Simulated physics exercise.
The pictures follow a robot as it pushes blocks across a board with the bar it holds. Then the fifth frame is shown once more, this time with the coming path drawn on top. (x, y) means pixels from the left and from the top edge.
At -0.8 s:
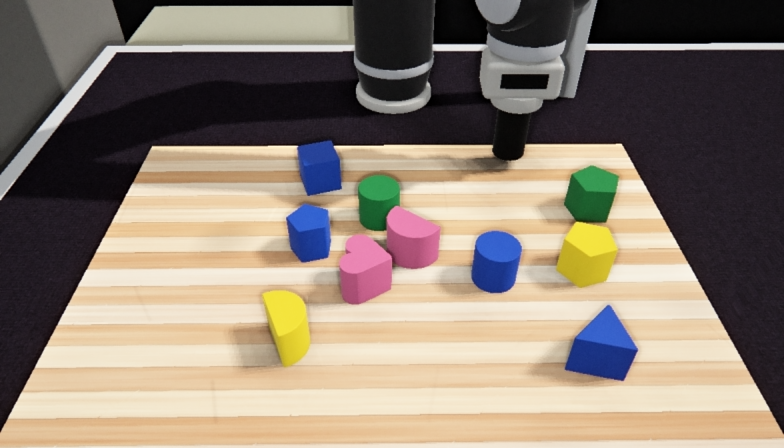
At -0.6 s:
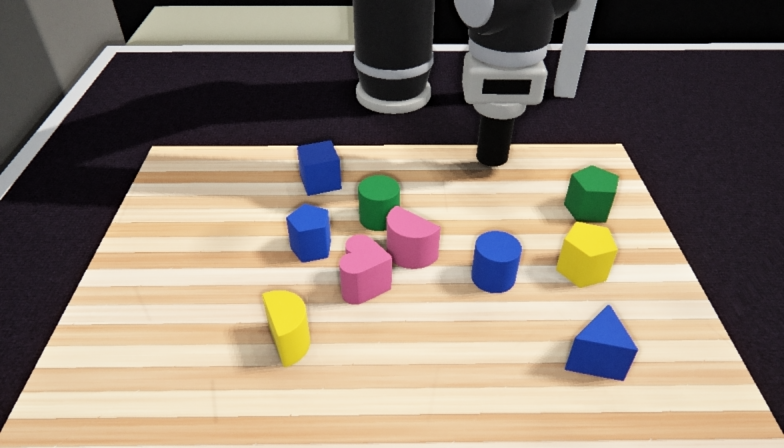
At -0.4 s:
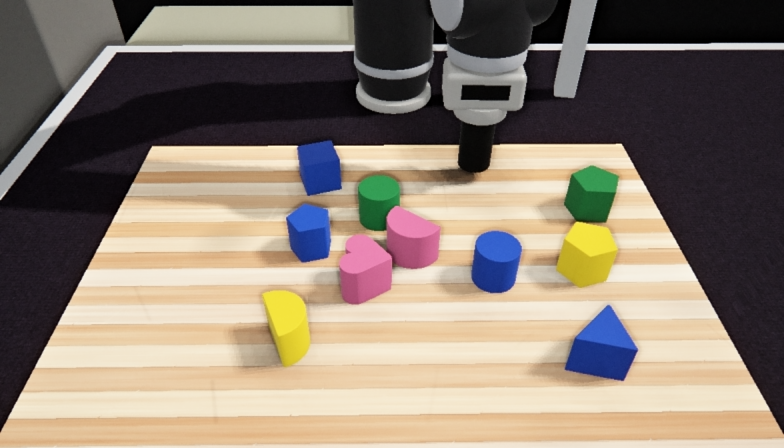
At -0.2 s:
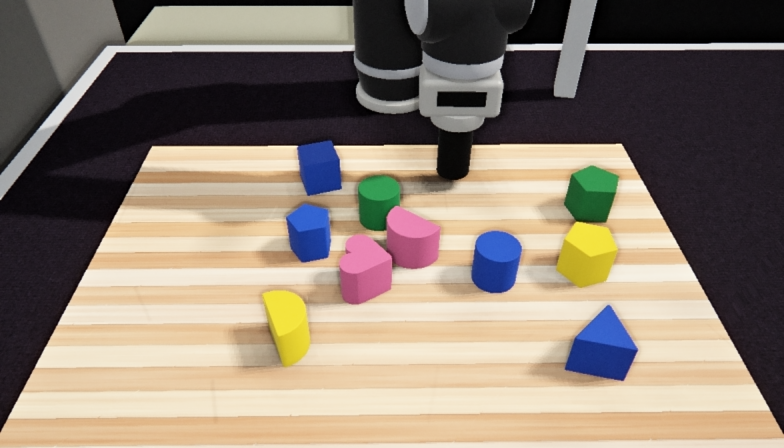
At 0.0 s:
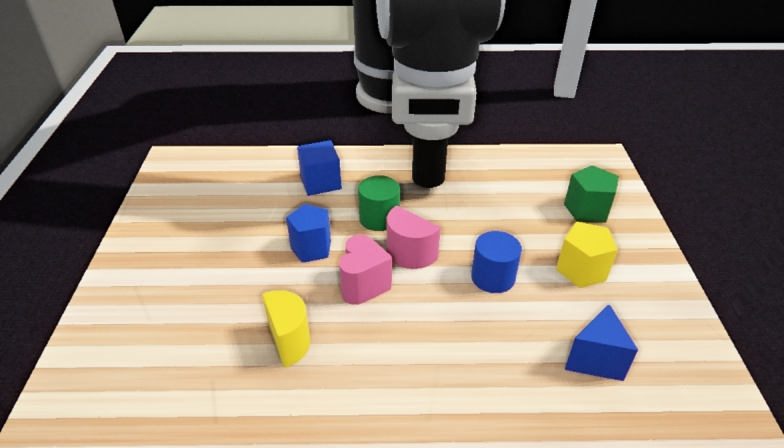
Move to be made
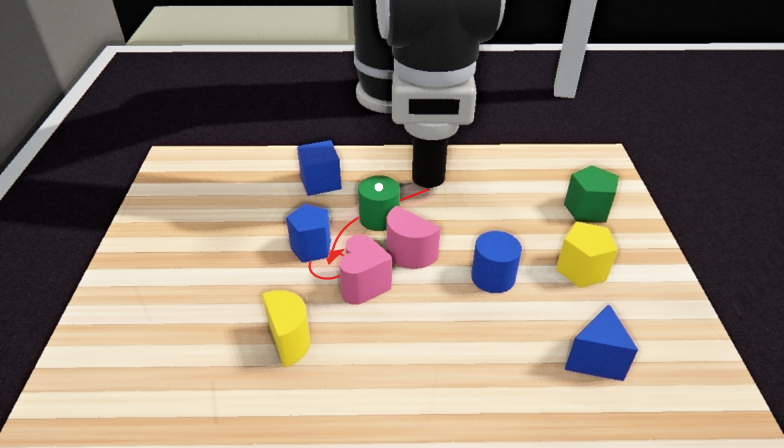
On a striped wooden board scattered with colorful blocks, a robot arm's black tip slid left and slightly nearer along the far edge, closing in on the green cylinder while the blocks stayed still.
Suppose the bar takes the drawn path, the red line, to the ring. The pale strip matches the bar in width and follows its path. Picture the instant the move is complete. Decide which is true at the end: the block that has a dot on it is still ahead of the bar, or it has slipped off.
Carried ahead at the end.
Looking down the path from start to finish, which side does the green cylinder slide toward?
It moves off to the left.
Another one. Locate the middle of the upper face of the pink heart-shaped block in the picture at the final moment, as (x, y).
The spot you're after is about (382, 282) in the image.
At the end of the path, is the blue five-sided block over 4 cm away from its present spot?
I expect not.
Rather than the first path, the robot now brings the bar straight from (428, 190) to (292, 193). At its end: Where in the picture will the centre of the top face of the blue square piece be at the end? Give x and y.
Located at (280, 144).
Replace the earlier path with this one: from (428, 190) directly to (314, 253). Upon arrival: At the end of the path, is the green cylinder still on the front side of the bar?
Yes, I think so.
Path on the board, from (428, 190) via (385, 206) and (345, 228), ending at (329, 265); the dot is on the green cylinder.
What follows on the original path. One third of the way, bar at (385, 195); green cylinder at (364, 196).
Two thirds of the way, bar at (344, 217); blue five-sided block at (301, 219); green cylinder at (342, 223).
At the end, bar at (328, 253); blue five-sided block at (286, 231), turned 65° clockwise; pink heart-shaped block at (382, 282), turned 30° anticlockwise; green cylinder at (337, 262); pink half-round block in place.
